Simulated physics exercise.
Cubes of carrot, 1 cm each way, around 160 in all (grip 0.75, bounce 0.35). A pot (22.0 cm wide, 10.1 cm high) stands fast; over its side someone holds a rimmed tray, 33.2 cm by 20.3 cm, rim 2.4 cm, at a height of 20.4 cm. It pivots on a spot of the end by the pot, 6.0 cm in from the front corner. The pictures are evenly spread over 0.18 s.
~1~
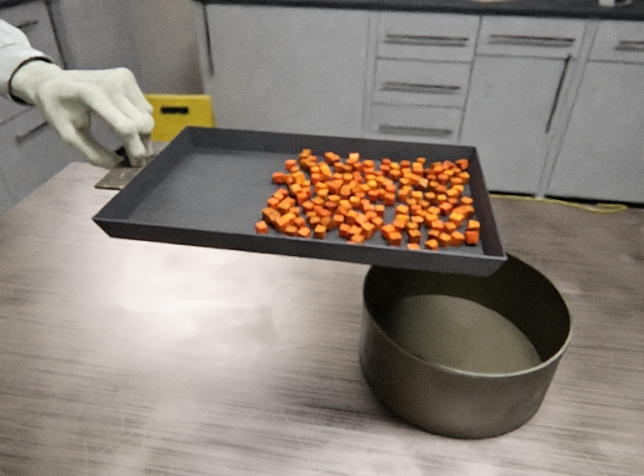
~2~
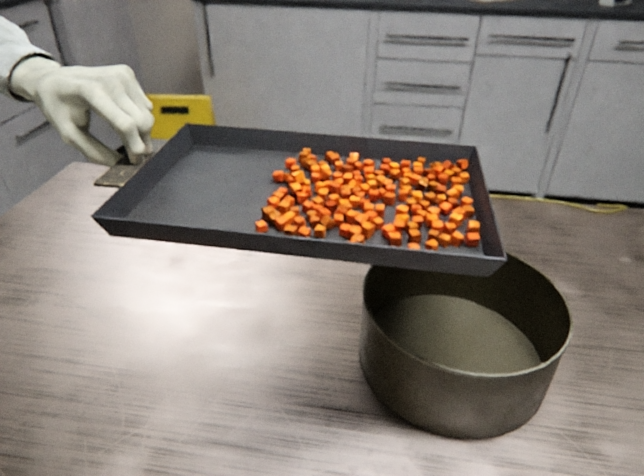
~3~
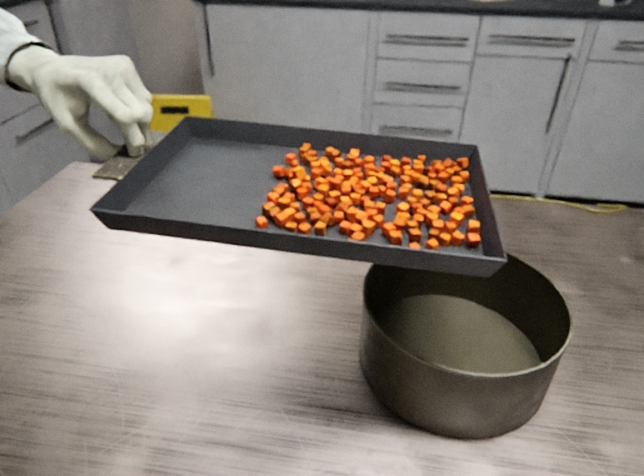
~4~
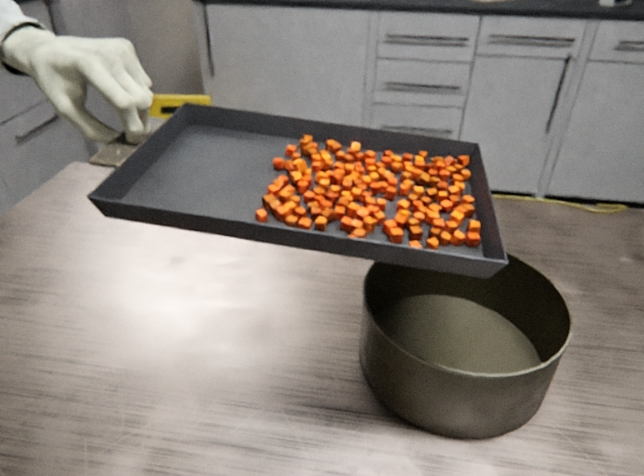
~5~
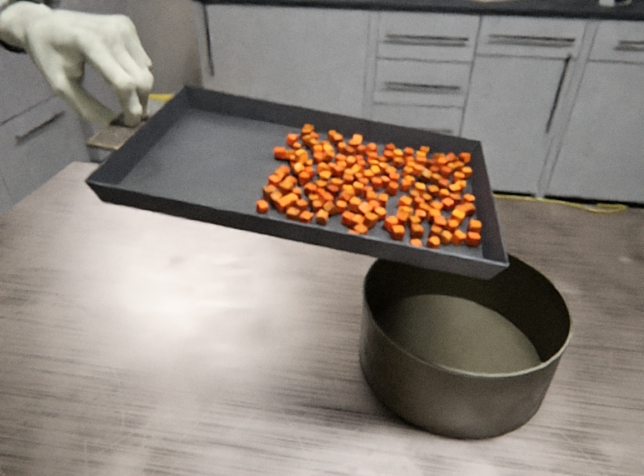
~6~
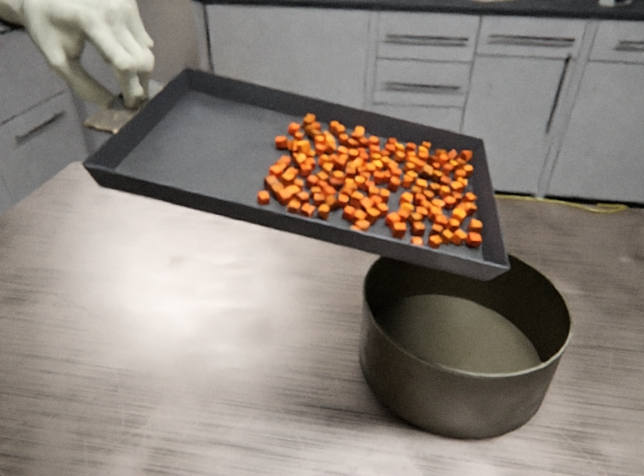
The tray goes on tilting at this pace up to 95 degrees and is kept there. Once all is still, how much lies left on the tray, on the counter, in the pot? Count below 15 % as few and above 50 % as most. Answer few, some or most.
Tray few, counter some, pot most.
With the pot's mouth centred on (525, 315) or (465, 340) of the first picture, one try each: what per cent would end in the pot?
About 90 and 95 per cent.
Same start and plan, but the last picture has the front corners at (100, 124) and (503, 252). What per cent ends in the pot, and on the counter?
Pot 75, counter 25.
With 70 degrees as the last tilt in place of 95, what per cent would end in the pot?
In that case some 20 per cent.
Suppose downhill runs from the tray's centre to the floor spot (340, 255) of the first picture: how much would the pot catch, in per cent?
Some 35 per cent.
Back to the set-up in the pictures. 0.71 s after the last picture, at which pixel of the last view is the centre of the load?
Near (508, 245).
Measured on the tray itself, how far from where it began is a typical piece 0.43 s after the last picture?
About 5 cm.
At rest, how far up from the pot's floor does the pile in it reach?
Roughly 2.0 cm.
Then, 0.43 s after the last picture, tilt 52 degrees; the tray holds 100 %, the pot 0 %.
Then, 0.71 s after the last picture, tilt 78 degrees; the tray holds 70 %, the pot 5 %.
Then, 1.10 s after the last picture, tilt 95 degrees; the tray holds 0 %, the pot 50 %.
In the end, tray 0 %, counter 40 %, pot 60 %.
